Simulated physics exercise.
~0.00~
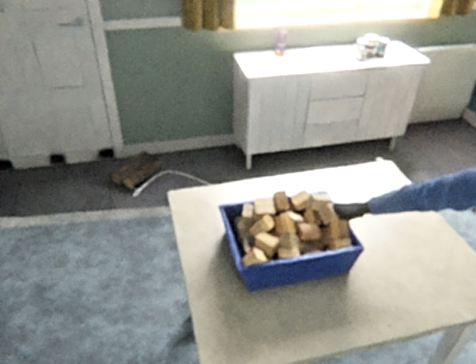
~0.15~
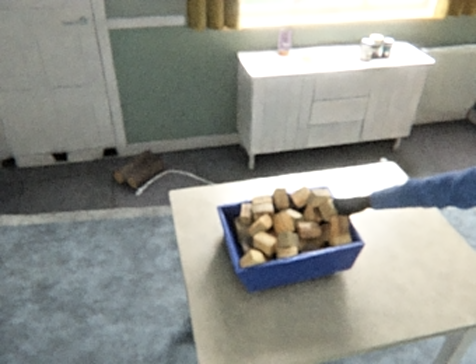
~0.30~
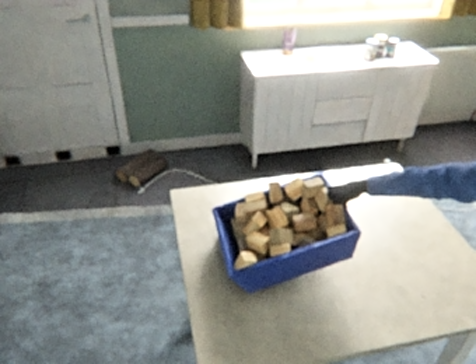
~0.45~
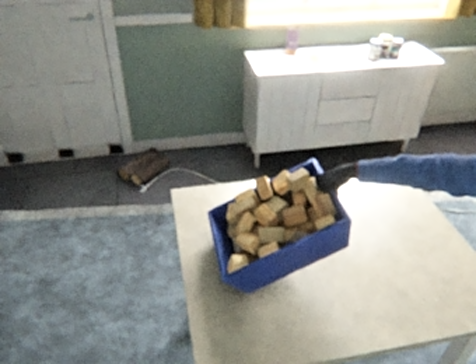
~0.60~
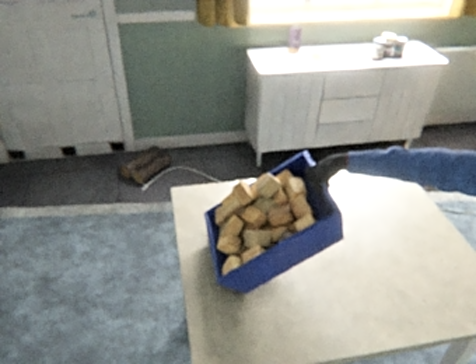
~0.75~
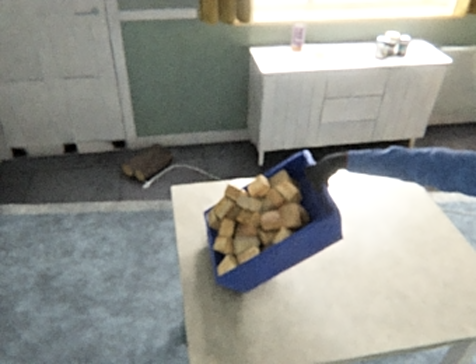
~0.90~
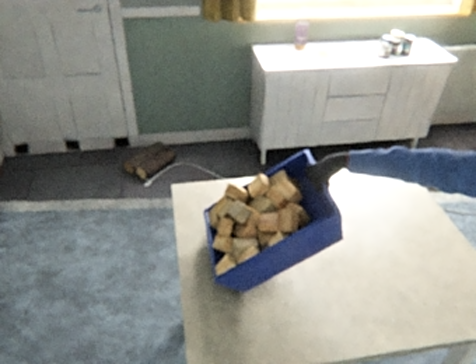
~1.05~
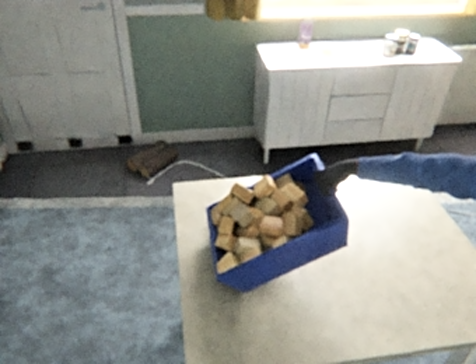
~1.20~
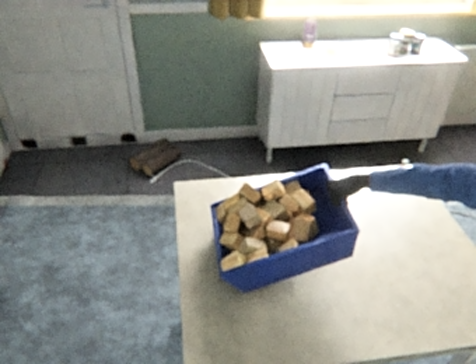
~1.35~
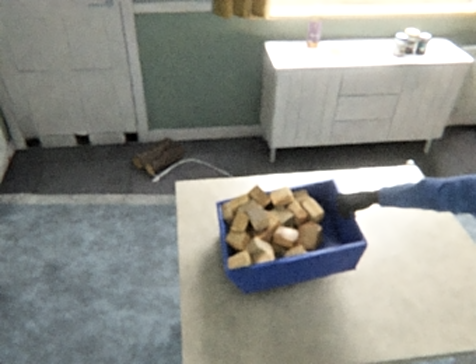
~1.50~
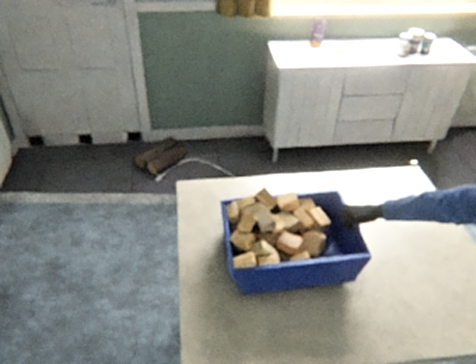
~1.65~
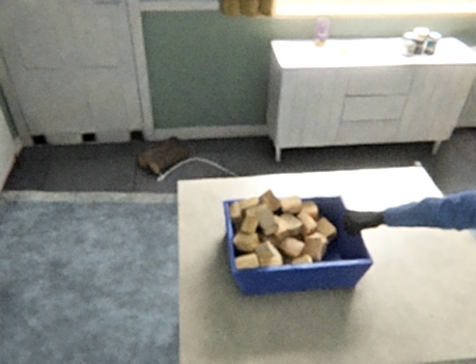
At first, a blue crate heaped with wooden blocks sits level on a pale table, a dark-gloved hand in a blue sleeve at its right end. The hand raises that end smoothly while the left edge stays on the table, and the blocks slide and settle toward the lower left side. The crate is held steeply tilted for a moment, with bare space opening at its raised end. Then the hand lowers it gently as the view drifts slightly sideways. Finally the crate rests flat again, its blocks bunched toward the left and none spilled.
